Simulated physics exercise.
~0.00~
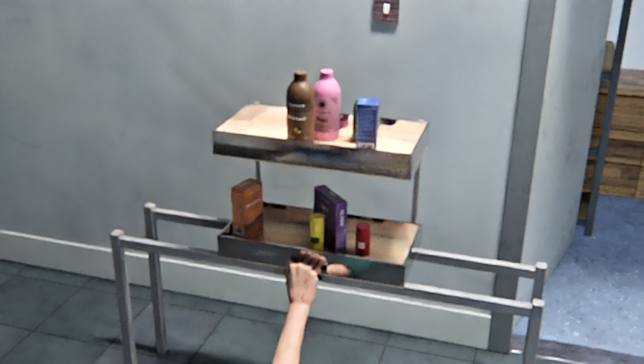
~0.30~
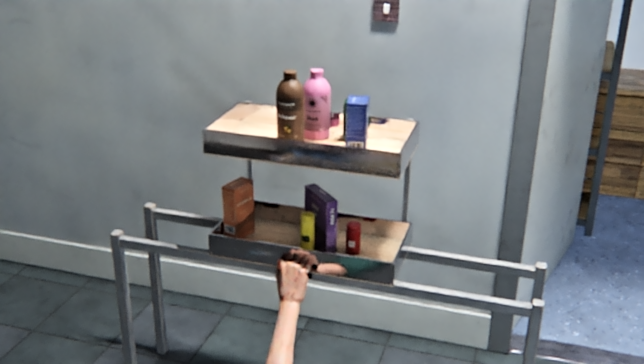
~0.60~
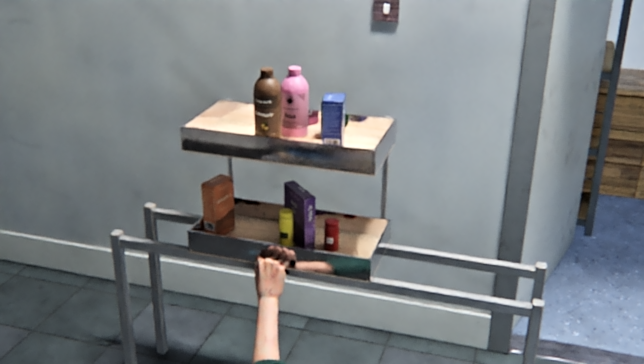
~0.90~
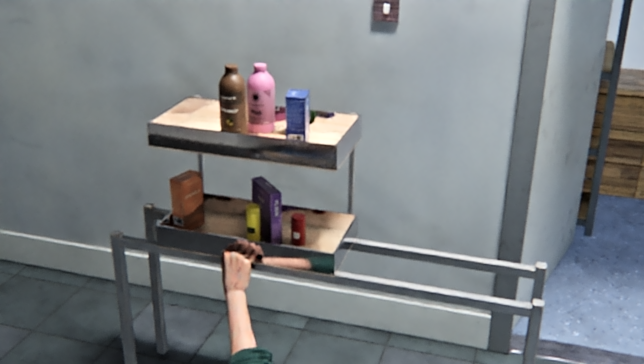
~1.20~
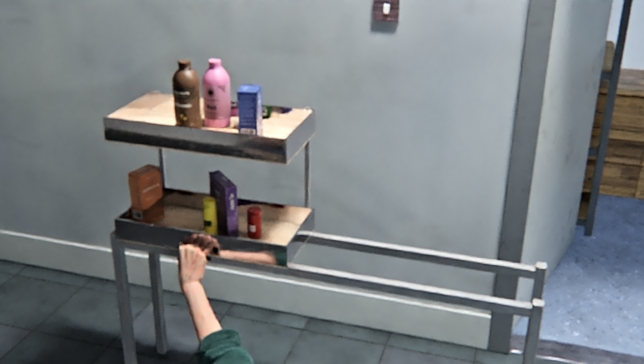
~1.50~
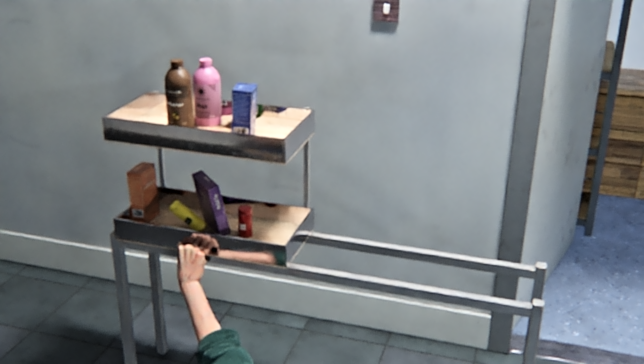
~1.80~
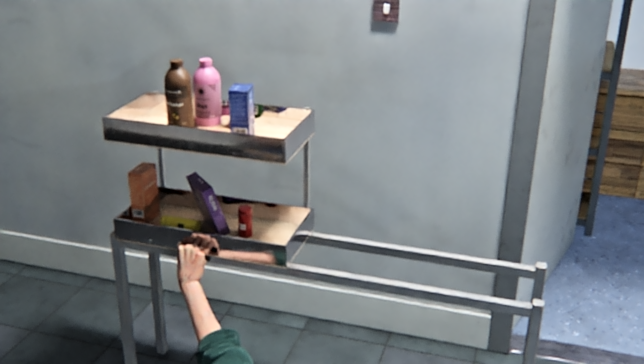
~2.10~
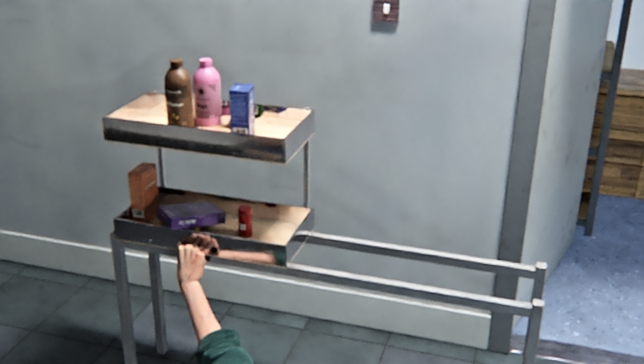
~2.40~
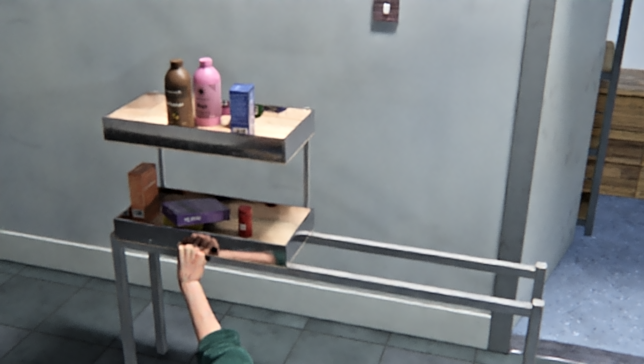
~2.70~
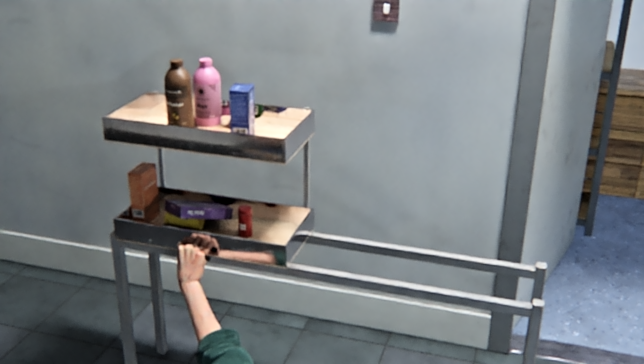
A two-tier rack tray slides along metal rails in front of a grey wall, seen from slightly above, with a hand gripping its lower edge. The upper shelf holds a brown bottle, a pink bottle and a blue carton, while an orange packet, a yellow shaker, a purple packet and a red shaker stand below. The hand draws the rack left, faster and faster, until it stops abruptly at the left end. The yellow shaker tips over to the left, then the purple packet leans and topples after it. Both end lying down, while the orange packet, red shaker and the bottles and carton above remain standing.
